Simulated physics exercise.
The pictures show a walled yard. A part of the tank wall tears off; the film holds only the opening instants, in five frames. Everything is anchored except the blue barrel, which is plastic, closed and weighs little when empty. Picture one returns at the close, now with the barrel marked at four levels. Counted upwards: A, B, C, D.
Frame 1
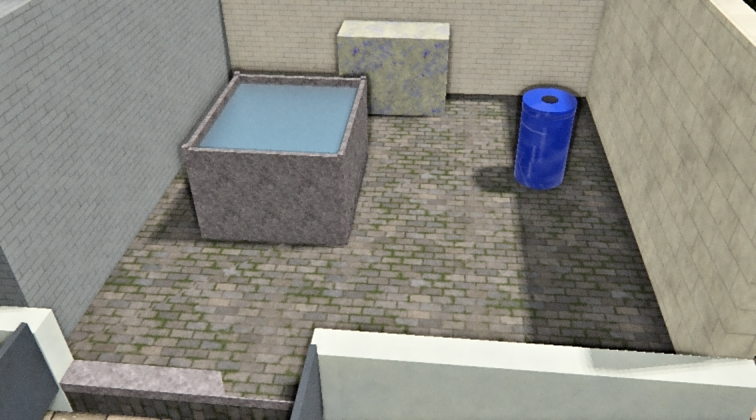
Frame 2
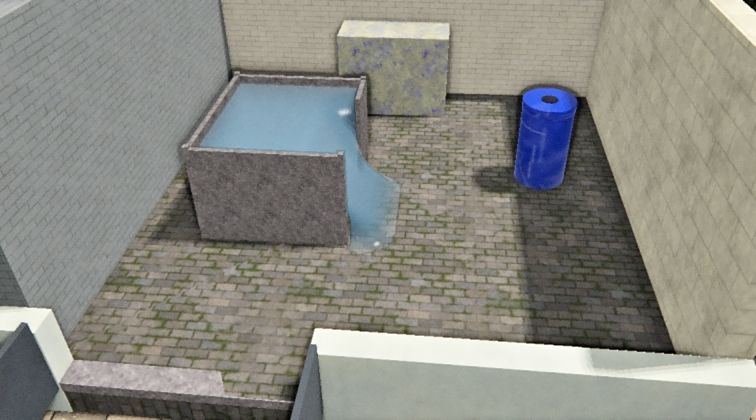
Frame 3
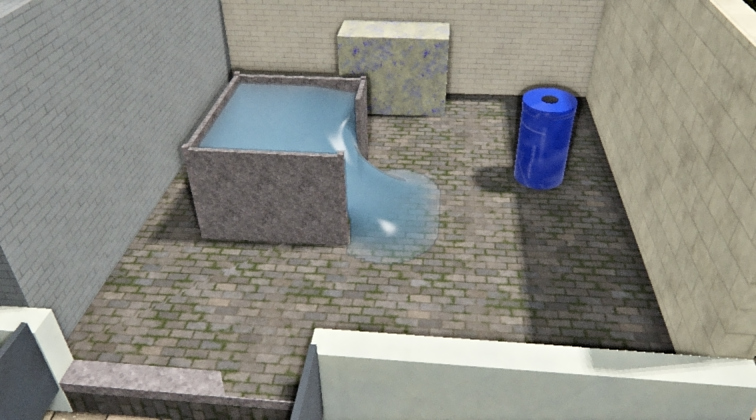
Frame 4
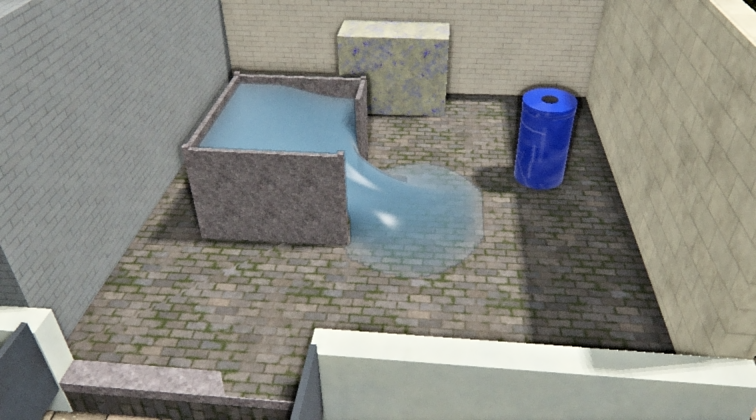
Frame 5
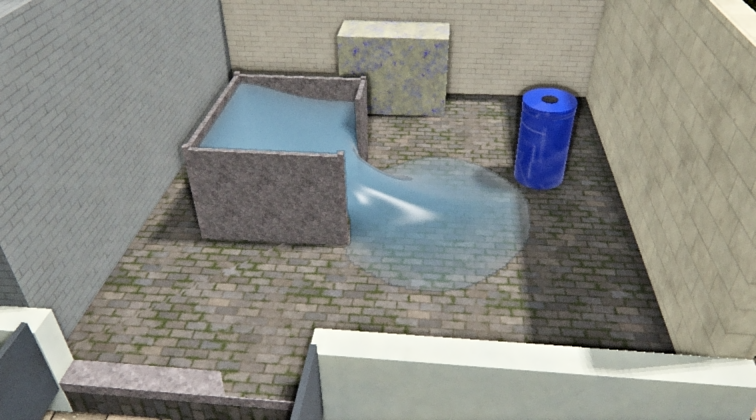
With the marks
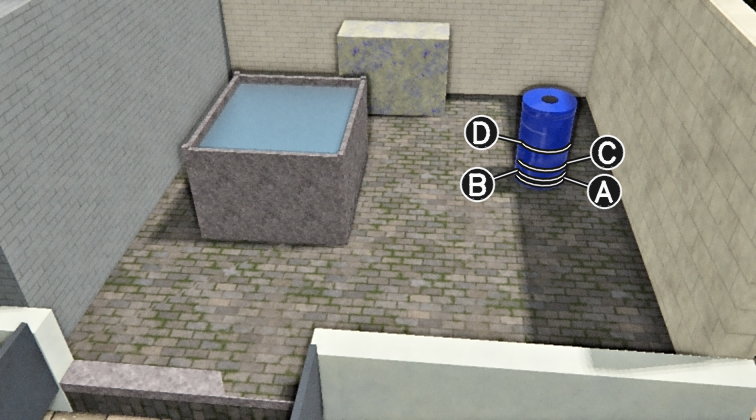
Water poured out through the right side of a full stone tank in a walled yard and spread across the paving in a widening rounded sheet toward the blue barrel, which stayed still.
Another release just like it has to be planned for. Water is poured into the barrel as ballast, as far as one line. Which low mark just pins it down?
D will do.
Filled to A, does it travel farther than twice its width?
Yes, clearly.
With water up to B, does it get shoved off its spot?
Yes, that goes wrong.
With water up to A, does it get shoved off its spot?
Yes, that goes wrong.
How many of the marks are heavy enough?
One of the four.
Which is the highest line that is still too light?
That is line C.
On the marked copy, A at (542, 185); B at (542, 180); C at (544, 170); D at (547, 152); from the bottom up A, B, C, D.
Choosing A, it is pushed about 3 times its own width away.
Choosing B, it is pushed about 4 times its own width away.
Choosing C, it is pushed about twice its own width away.
Choosing D, it does not move.
